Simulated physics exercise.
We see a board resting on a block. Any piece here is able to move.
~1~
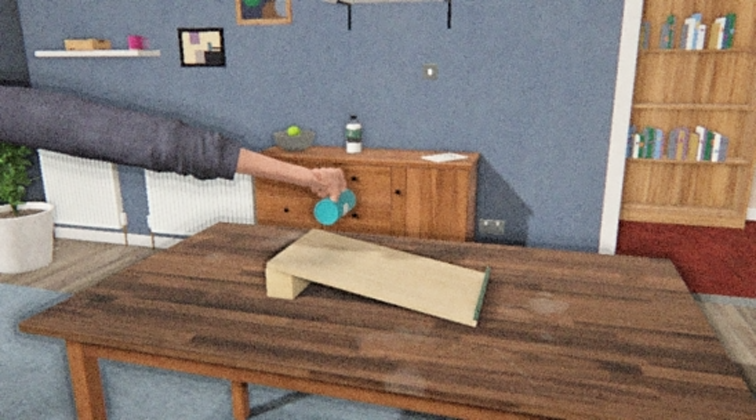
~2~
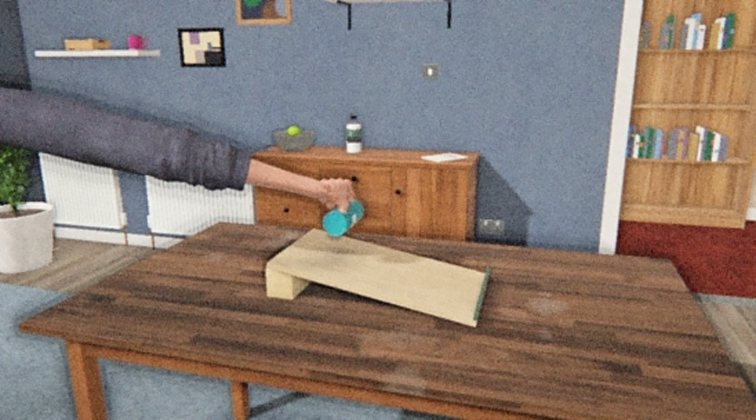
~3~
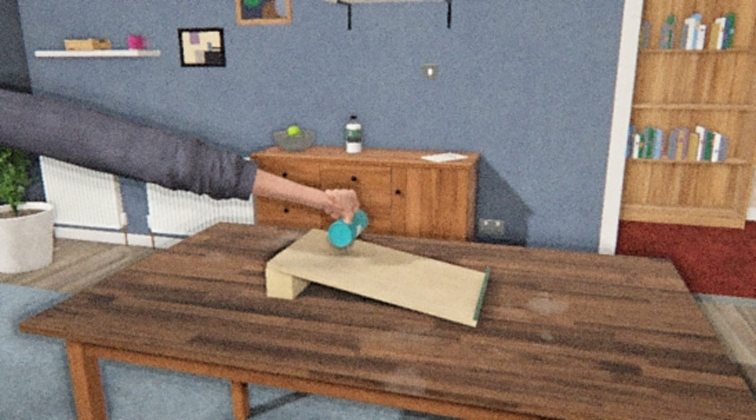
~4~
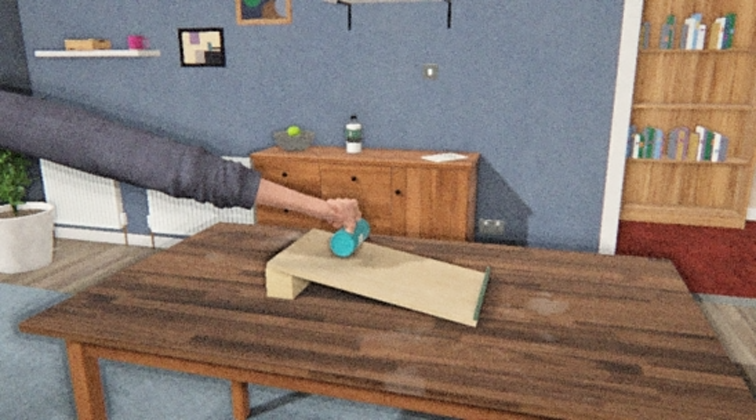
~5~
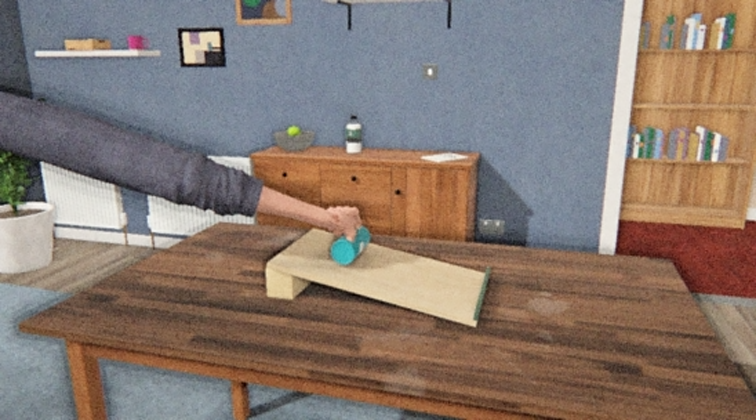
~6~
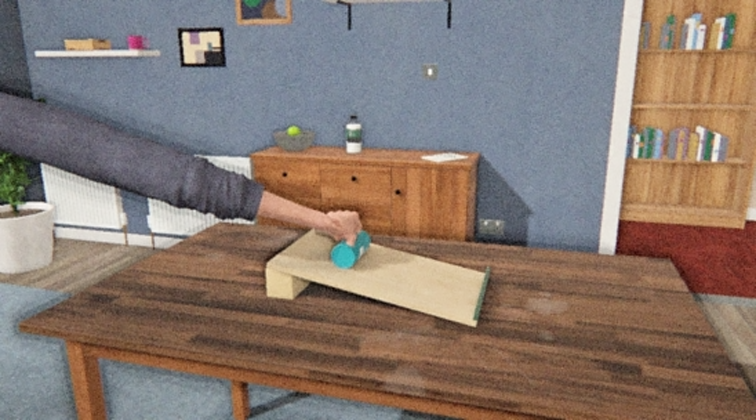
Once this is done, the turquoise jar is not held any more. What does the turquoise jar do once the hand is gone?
Travels down.
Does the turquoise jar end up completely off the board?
Turquoise jar - still on top.
Then, 0.50 s past the last view, turquoise jar displaced about its own width near (380, 256).
Then, 0.80 s past the last view, turquoise jar displaced well along near (441, 273).
Then, 0.90 s past the last view, turquoise jar displaced well along near (470, 280).
Finally, moved from the start, turquoise jar. Final places as the last picture's camera would see them, turquoise jar near (471, 280). The turquoise jar runs down the board.
